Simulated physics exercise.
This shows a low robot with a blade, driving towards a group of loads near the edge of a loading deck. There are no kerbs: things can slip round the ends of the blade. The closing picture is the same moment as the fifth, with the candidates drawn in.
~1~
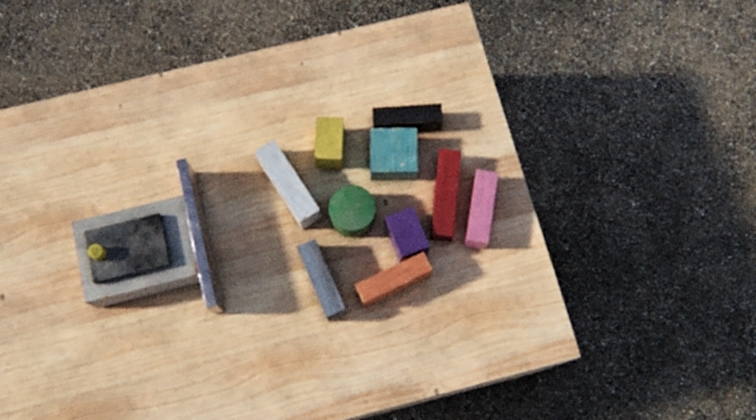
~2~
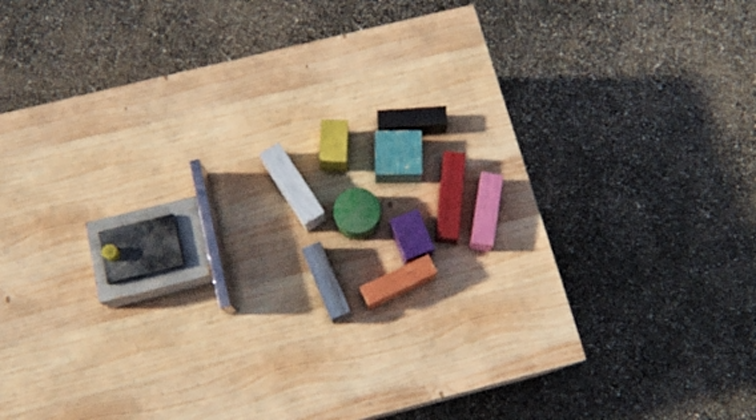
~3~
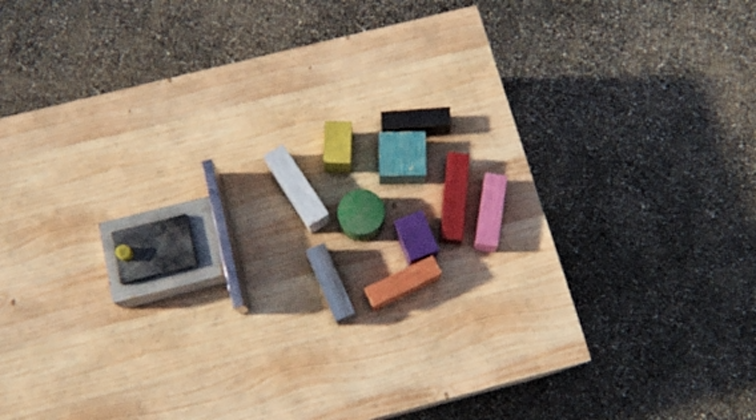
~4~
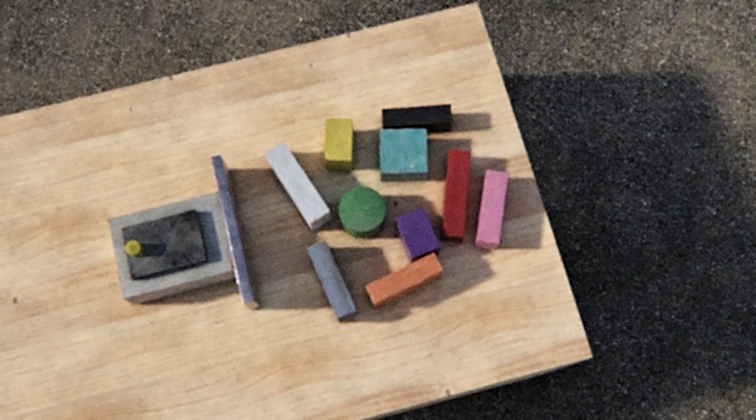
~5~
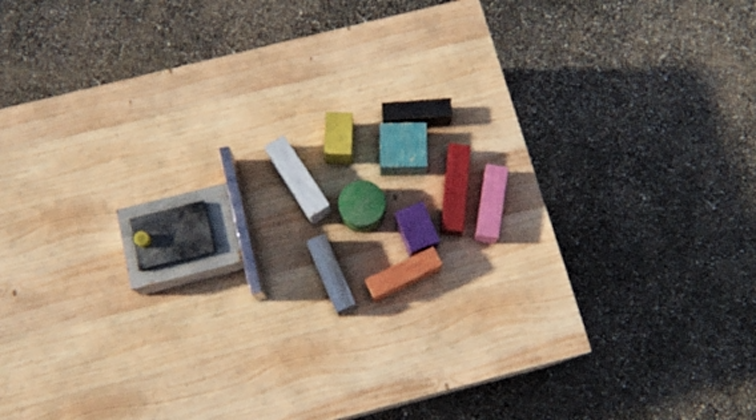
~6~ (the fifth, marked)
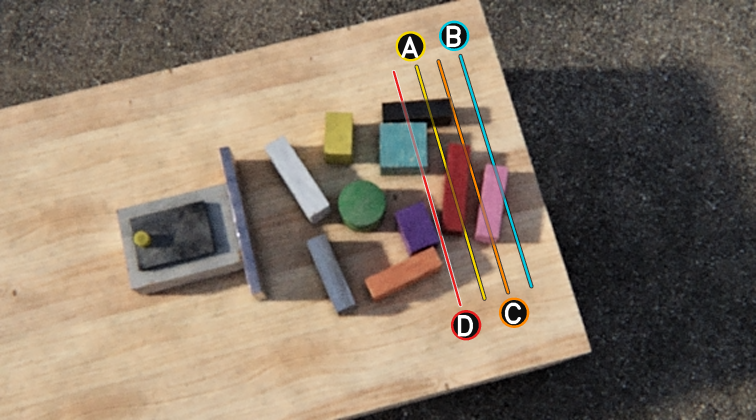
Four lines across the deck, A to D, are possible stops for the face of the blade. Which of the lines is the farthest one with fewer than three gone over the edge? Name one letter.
Line A.
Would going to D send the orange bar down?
No.
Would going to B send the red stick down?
By then, yes.
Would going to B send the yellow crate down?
Yes.
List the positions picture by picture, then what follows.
Robot (133, 247); turquoise crate (393, 155); green canister (353, 212), in the first picture.
Robot (147, 247); white bar (293, 187), in the second picture.
Robot (160, 247); orange bar (403, 284), in the third picture.
Robot (170, 243); grey stick (332, 282), in the fourth picture.
Robot (178, 234); black bar (417, 114); purple crate (417, 230); turquoise crate (403, 150), in the fifth picture.
On the copy, A at (449, 178); B at (495, 167); C at (472, 173); D at (426, 184).
On A. First, robot (255, 214); yellow crate (343, 137); grey stick (350, 271).
Then, robot (331, 196); pink bar (501, 204); black bar (458, 100).
Finally, robot (388, 181); pink bar over the edge; black bar (509, 84); one fallen.
By contrast, B drops seven; C drops four; D is within the limit but short.
